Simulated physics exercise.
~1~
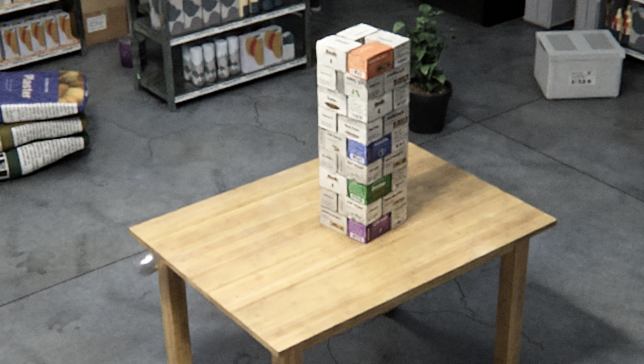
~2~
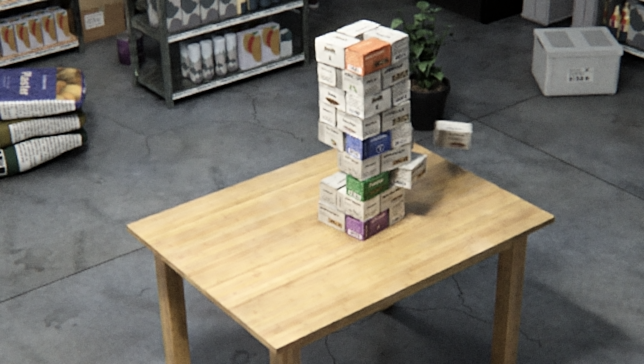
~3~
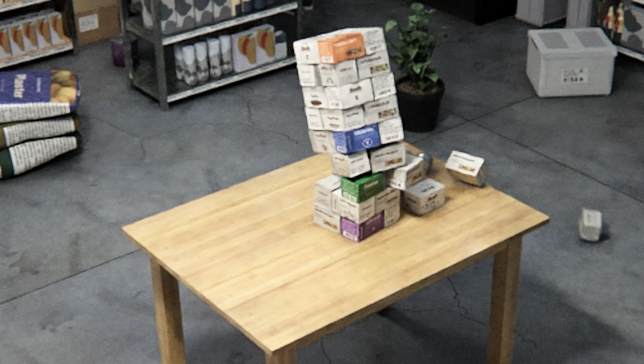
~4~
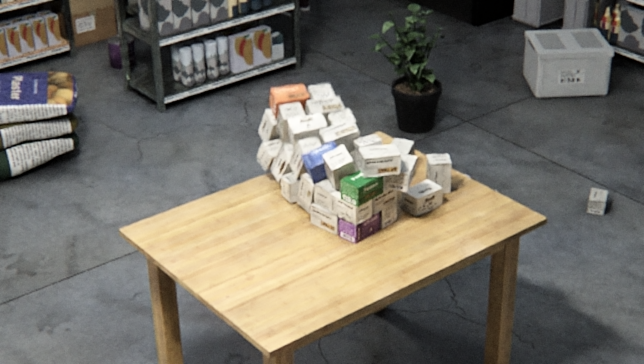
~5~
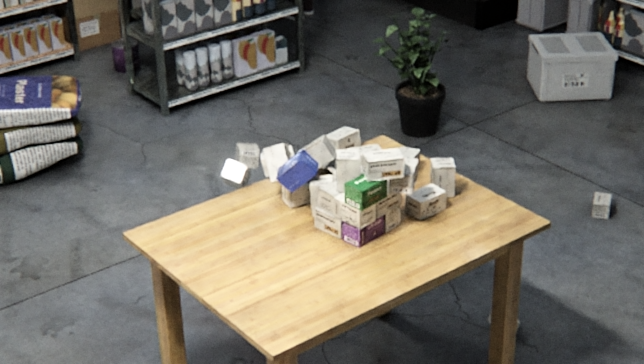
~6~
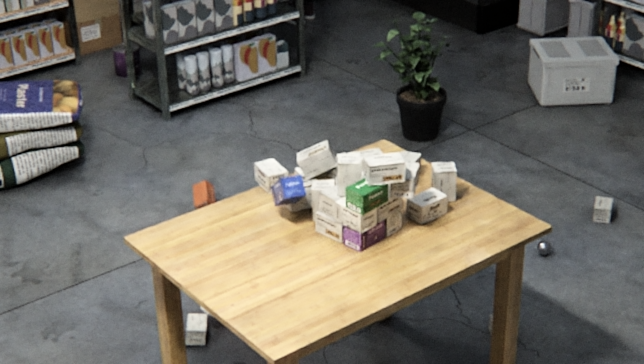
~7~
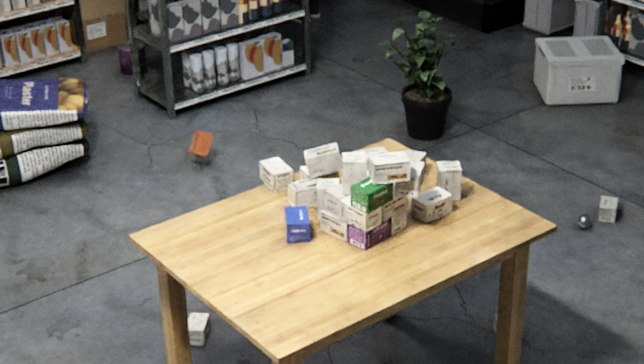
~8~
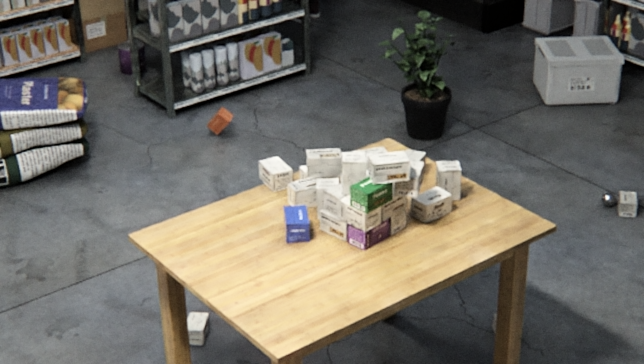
A tower of small boxes on a wooden table topples left, leaving its base standing.
